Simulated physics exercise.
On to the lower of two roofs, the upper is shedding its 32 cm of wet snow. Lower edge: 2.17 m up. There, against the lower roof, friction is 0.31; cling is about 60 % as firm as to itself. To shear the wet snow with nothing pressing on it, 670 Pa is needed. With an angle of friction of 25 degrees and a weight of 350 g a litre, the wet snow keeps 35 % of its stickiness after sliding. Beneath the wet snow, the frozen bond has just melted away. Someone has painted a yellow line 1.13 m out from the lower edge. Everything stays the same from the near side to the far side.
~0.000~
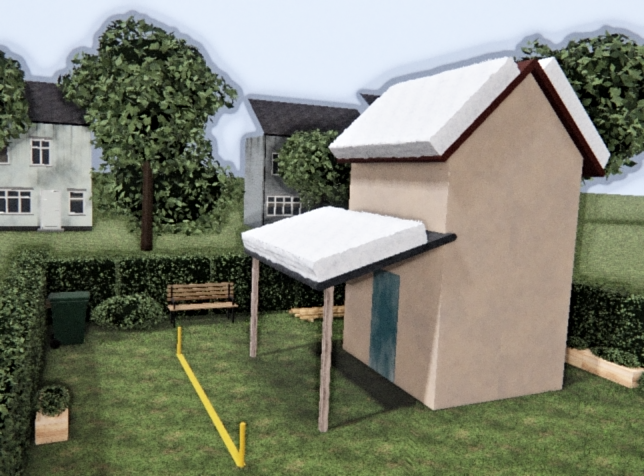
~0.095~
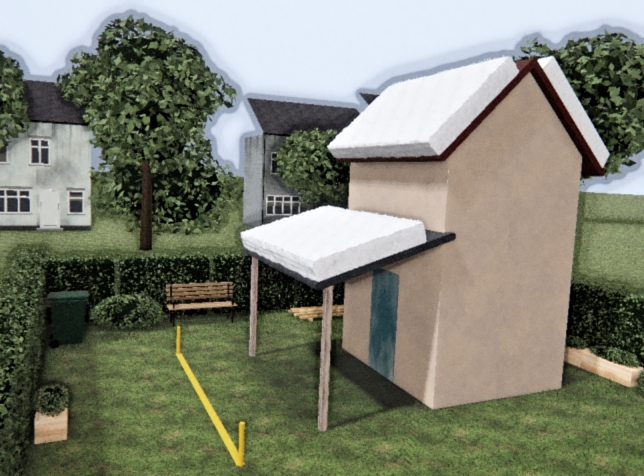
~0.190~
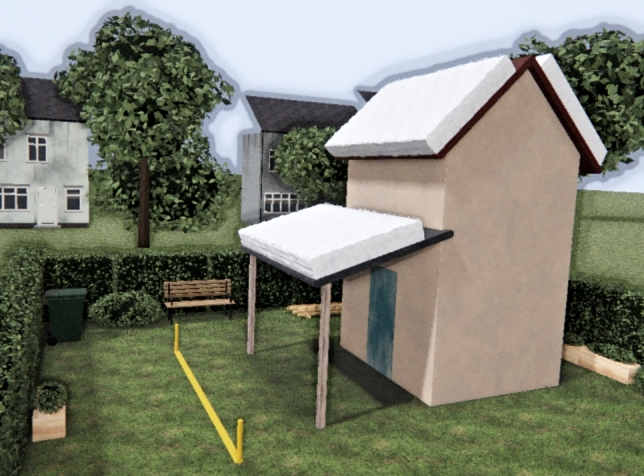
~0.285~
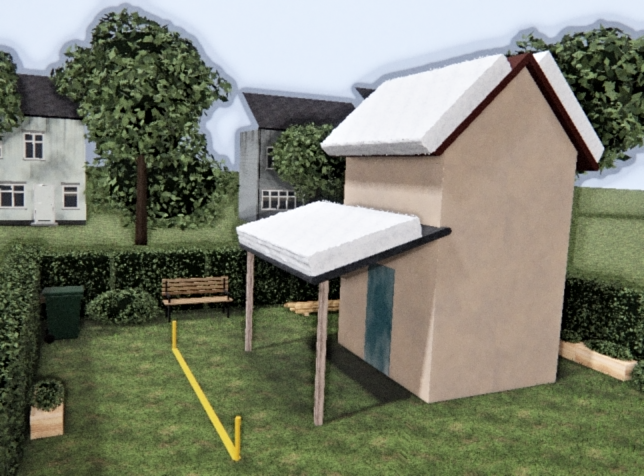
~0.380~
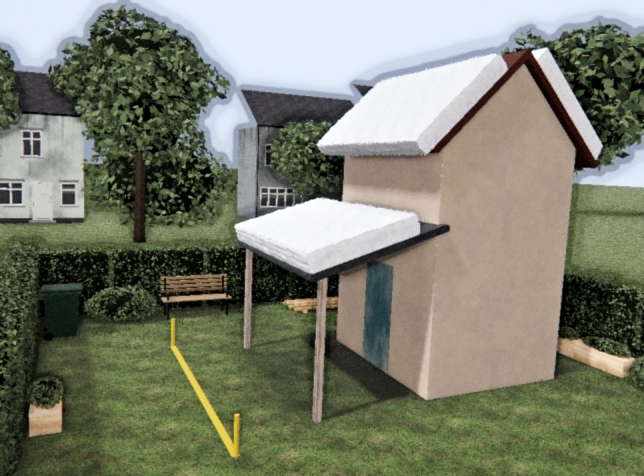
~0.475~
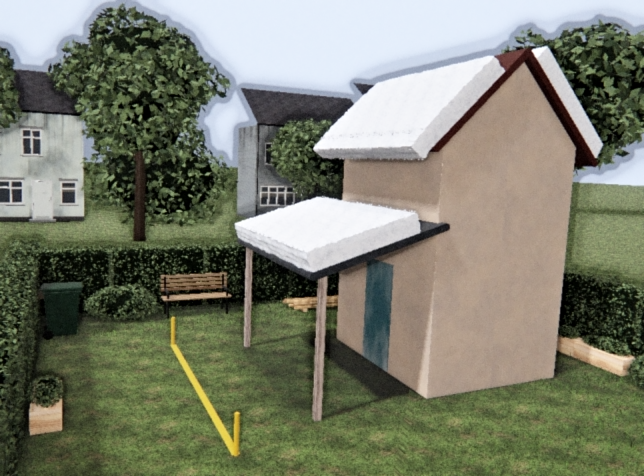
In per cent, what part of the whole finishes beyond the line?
I would say some 26 percent of the snow lies beyond it.
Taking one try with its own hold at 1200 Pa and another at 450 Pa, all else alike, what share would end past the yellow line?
You'd see 0 percent the first time and 40 percent the second.
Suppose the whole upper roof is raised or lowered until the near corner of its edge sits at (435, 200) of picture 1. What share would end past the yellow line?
Result: Near 0 %.
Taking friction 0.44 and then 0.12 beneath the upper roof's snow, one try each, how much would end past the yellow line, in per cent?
It would be 35 % the first time and 45 % the second.
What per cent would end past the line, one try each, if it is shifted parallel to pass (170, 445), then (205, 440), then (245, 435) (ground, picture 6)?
10 %, 20 %, 35 %.
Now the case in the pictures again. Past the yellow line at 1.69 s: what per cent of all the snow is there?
0 %.
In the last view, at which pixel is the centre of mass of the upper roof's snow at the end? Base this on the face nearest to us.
Pretty much at (283, 333), I'd say.
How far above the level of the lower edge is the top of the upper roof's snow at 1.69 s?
It sits some 1.0 m above the lower edge at that time.
After 1.03 s, none is below the lower edge and 0 % is past the line.
After 1.69 s, none is below the lower edge and 0 % is past the line.
After 2.34 s, 39 % is below the lower edge and 12 % is past the line.
After 3.00 s, 57 % is below the lower edge and 26 % is past the line.
After 3.90 s, at the end, 57 % is below the lower edge and 26 % is past the line.
